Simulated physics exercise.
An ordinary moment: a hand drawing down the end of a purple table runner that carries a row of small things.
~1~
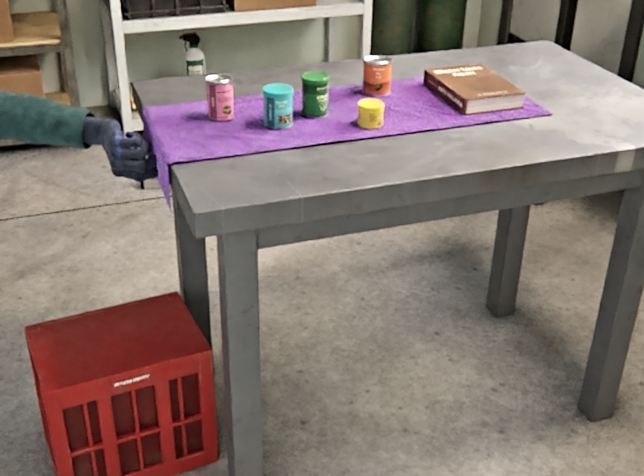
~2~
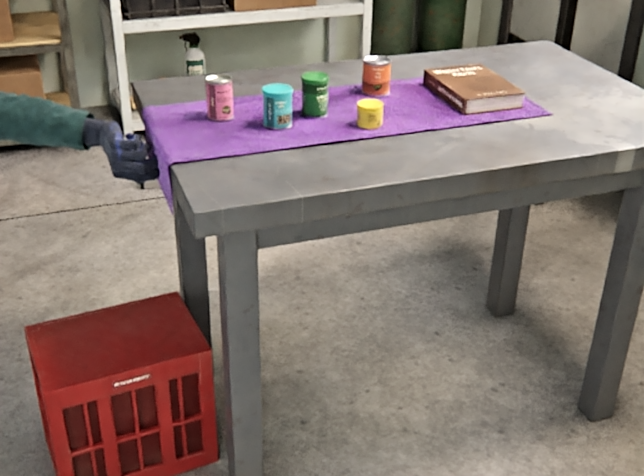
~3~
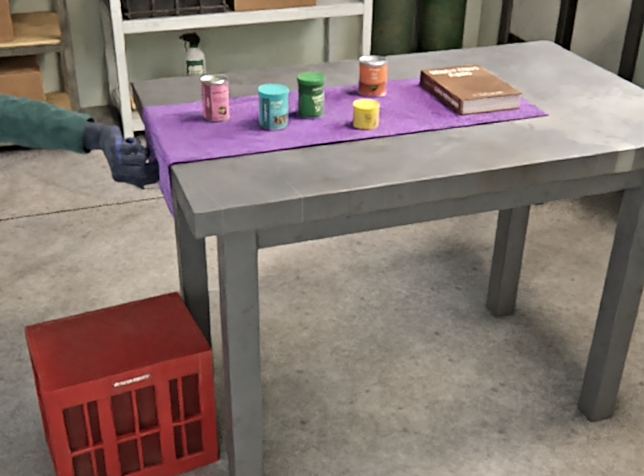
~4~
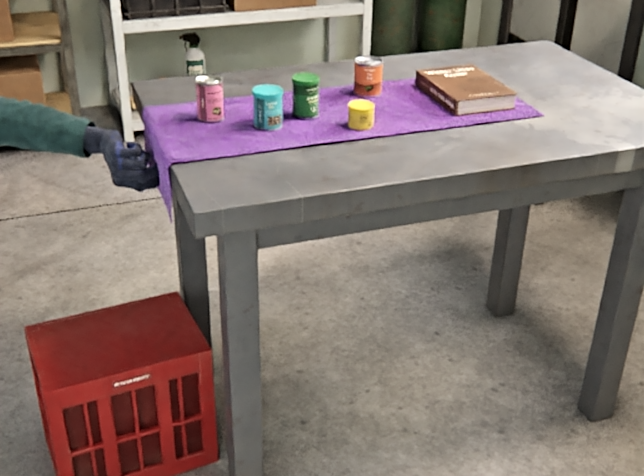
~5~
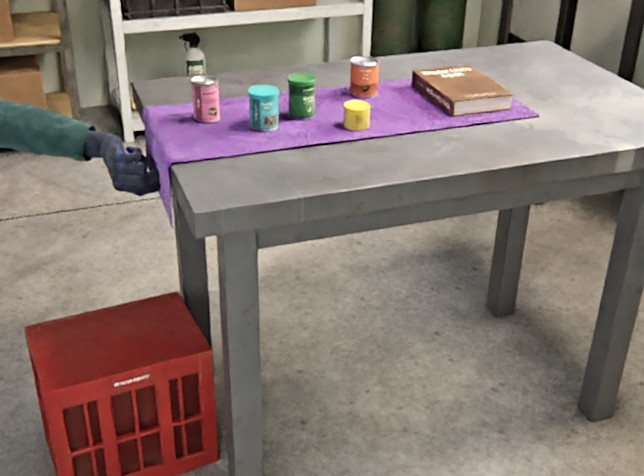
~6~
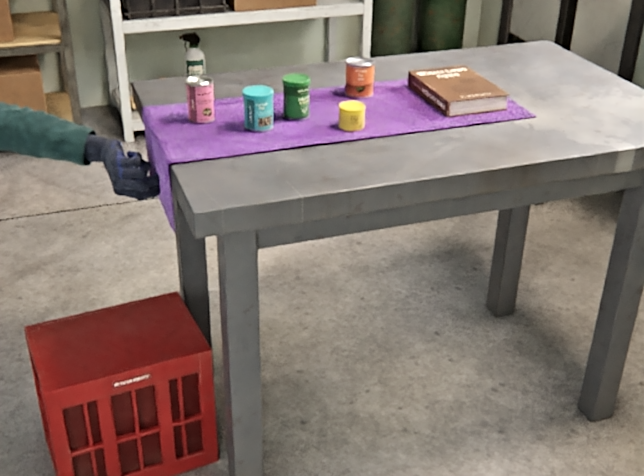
At a gray table in a storage room, a gloved hand slowly drew a purple runner down over the left edge, and the cans, yellow pot and brown book on it shifted slightly left.
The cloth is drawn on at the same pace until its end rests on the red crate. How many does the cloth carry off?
The count of fallen things is three.
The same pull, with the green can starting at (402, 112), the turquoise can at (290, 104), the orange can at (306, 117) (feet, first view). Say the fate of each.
The green can survives, the turquoise can tumbles off, the orange can comes down.
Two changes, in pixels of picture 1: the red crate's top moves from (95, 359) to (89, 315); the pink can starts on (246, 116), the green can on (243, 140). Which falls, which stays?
The pink can drops off, the green can drops off.
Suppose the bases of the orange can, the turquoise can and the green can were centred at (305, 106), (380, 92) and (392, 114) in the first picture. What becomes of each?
The orange can tumbles off, the turquoise can remains up, the green can does not fall.
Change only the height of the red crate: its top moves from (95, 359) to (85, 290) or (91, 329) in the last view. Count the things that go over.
It would be 1 and 2.
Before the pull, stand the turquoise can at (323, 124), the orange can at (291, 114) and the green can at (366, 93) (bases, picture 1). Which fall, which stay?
The turquoise can comes down; the orange can goes over; the green can does not fall.
Soon after, hem near (162, 256); pink can gone.
After that, hem near (165, 316); pink can and turquoise can gone.
In the end, hem on the crate; pink can, turquoise can and green can gone. It carries off three.
